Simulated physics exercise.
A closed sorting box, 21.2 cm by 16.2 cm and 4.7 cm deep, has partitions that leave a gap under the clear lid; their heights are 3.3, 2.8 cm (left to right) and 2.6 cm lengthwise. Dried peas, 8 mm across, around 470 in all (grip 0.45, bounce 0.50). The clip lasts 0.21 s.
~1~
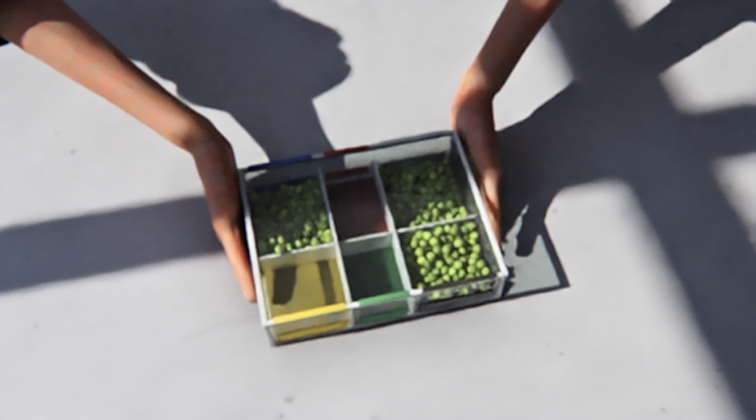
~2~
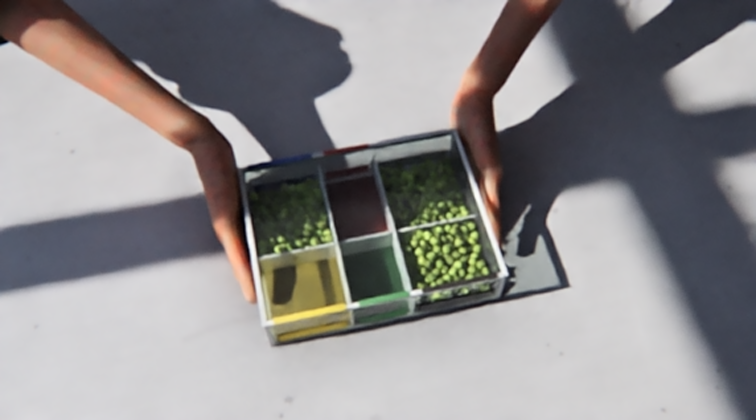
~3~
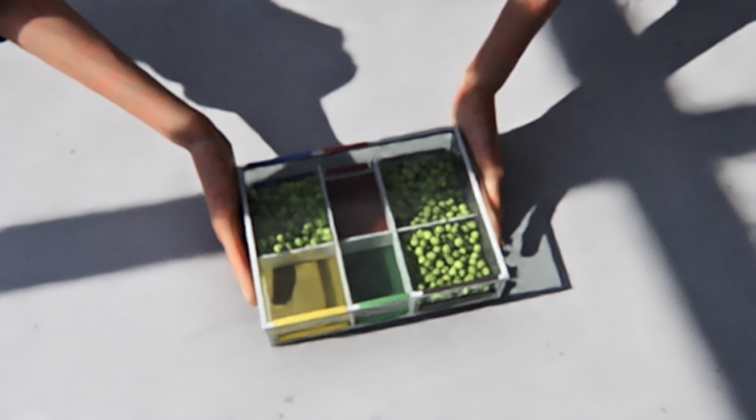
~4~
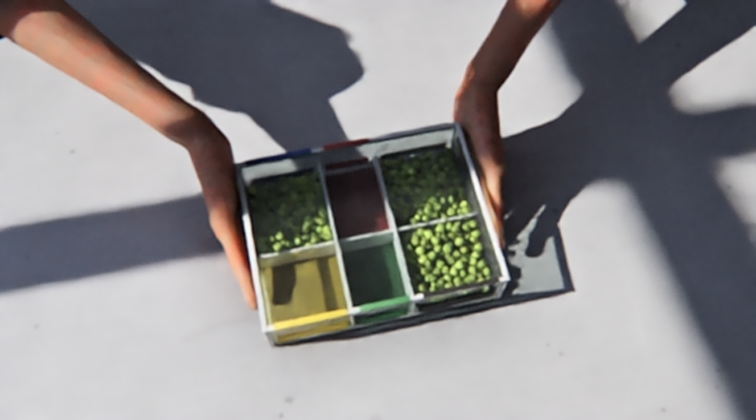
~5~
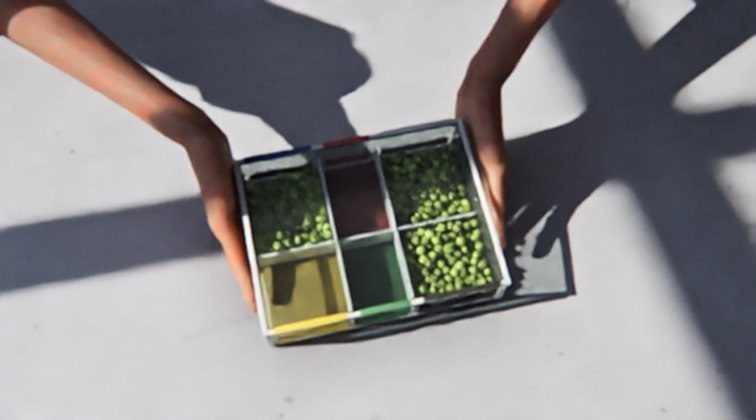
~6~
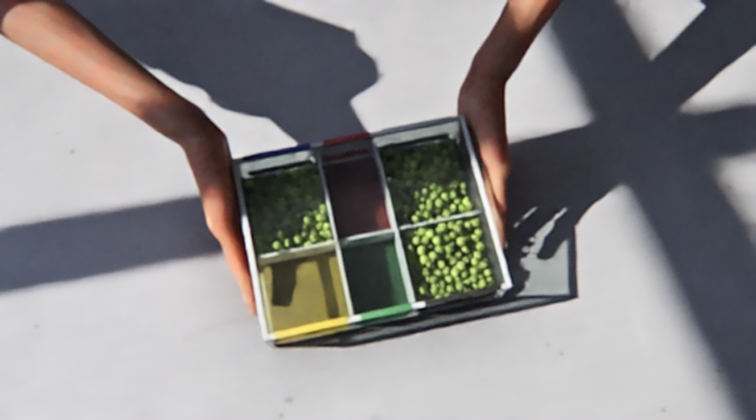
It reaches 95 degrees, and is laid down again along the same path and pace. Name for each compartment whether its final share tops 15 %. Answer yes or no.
Red compartment: No; blue compartment: No; green compartment: No; yellow compartment: Yes; white compartment: No; black compartment: Yes.
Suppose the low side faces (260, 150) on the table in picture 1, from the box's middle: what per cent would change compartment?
Some 40 per cent.
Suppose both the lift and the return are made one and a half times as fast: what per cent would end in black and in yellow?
Black 50; yellow 25.
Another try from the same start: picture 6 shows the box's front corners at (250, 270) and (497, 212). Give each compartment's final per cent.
Red 15; blue 35; green 0; yellow 0; white 45; black 5.
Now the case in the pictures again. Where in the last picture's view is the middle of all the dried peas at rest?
At about (418, 280).
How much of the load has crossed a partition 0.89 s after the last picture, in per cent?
Roughly 20 per cent.
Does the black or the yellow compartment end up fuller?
The black compartment.
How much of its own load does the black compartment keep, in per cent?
Roughly 100 per cent.
Then, 0.89 s after the last picture, tilt 95 degrees; blue 20 %, yellow 15 %, white 25 %, black 40 %.
Then, 1.49 s after the last picture, tilt 43 degrees; blue 10 %, green 10 %, yellow 25 %, white 5 %, black 50 %.
Then, 2.14 s after the last picture, tilt 0 degrees; blue 10 %, green 10 %, yellow 25 %, white 5 %, black 50 %.
In the end, red 0 %, blue 10 %, green 10 %, yellow 25 %, white 5 %, black 50 %.
